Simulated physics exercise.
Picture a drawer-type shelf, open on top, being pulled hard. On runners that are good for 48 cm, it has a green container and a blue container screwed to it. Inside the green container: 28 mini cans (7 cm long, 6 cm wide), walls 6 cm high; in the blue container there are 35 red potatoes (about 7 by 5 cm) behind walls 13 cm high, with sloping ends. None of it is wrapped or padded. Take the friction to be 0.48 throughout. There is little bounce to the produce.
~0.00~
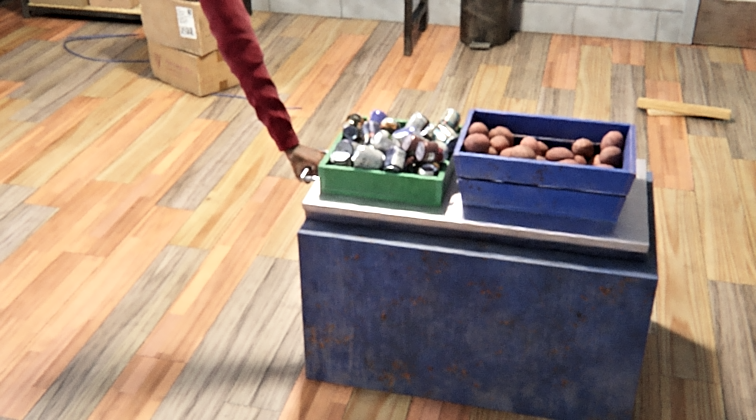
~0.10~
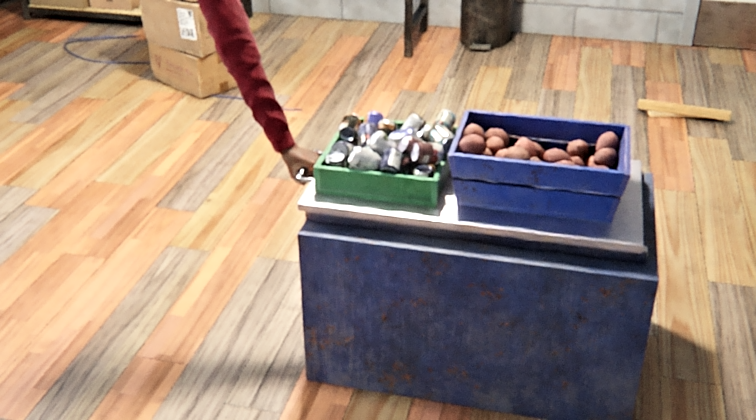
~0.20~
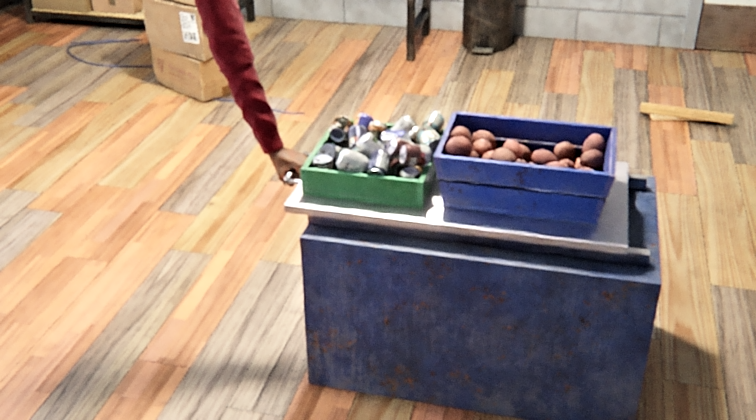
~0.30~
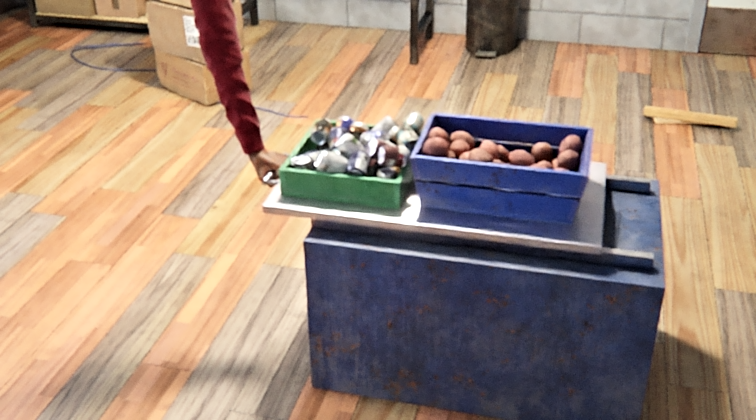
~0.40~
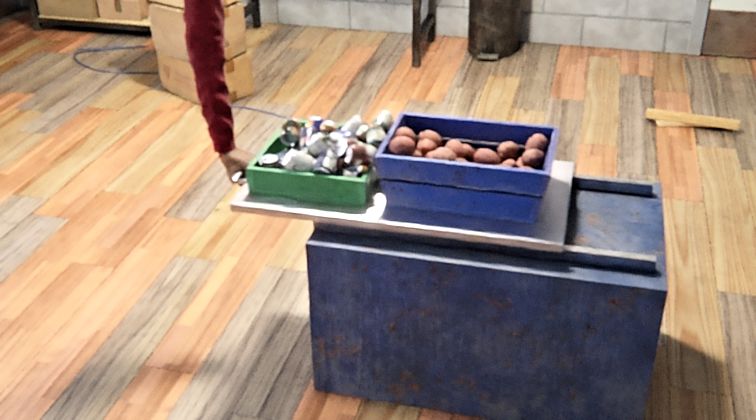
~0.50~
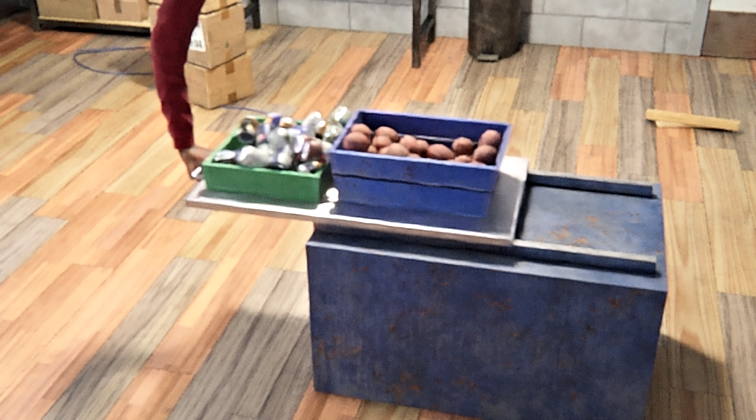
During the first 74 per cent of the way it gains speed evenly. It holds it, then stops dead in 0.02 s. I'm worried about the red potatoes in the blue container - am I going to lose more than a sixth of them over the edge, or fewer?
You'll lose fewer than a sixth.
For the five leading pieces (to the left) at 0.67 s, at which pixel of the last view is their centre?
The leading five average out near (193, 132).
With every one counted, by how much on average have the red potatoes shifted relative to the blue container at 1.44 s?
I'd put it at close to 4 cm toward the left.
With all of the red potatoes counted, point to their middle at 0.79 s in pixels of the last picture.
In the last picture they centre on about (354, 161).
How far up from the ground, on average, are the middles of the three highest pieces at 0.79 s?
Mean height: Near 72 cm.
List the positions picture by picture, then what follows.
In the first frame (we follow the rim corner now nearest the camera), blue container at (631, 172); green container at (437, 178); shelf out by 0 cm; nothing out yet.
Blue container at (626, 172); green container at (432, 179); shelf out by 1 cm, in the second frame.
Blue container at (610, 174); green container at (418, 181); shelf out by 6 cm, in the third frame.
Blue container at (584, 174); green container at (395, 181); shelf out by 12 cm, in the fourth frame.
Blue container at (546, 173); green container at (360, 180); shelf out by 22 cm, in the fifth frame.
Blue container at (495, 168); green container at (314, 176); shelf out by 34 cm; nothing out yet, in the sixth frame.
After 0.59 s, the runners reach their end.
After 0.67 s, 0 of 28 out of the green container and 0 of 35 out of the blue container.
After 0.79 s, 5 of 28 out of the green container and 0 of 35 out of the blue container.
After 1.01 s, 7 of 28 out of the green container and 0 of 35 out of the blue container.
When it is over (at 1.44 s), 7 of 28 out of the green container and 0 of 35 out of the blue container. Asked share, 0 of 35, 0 per cent.
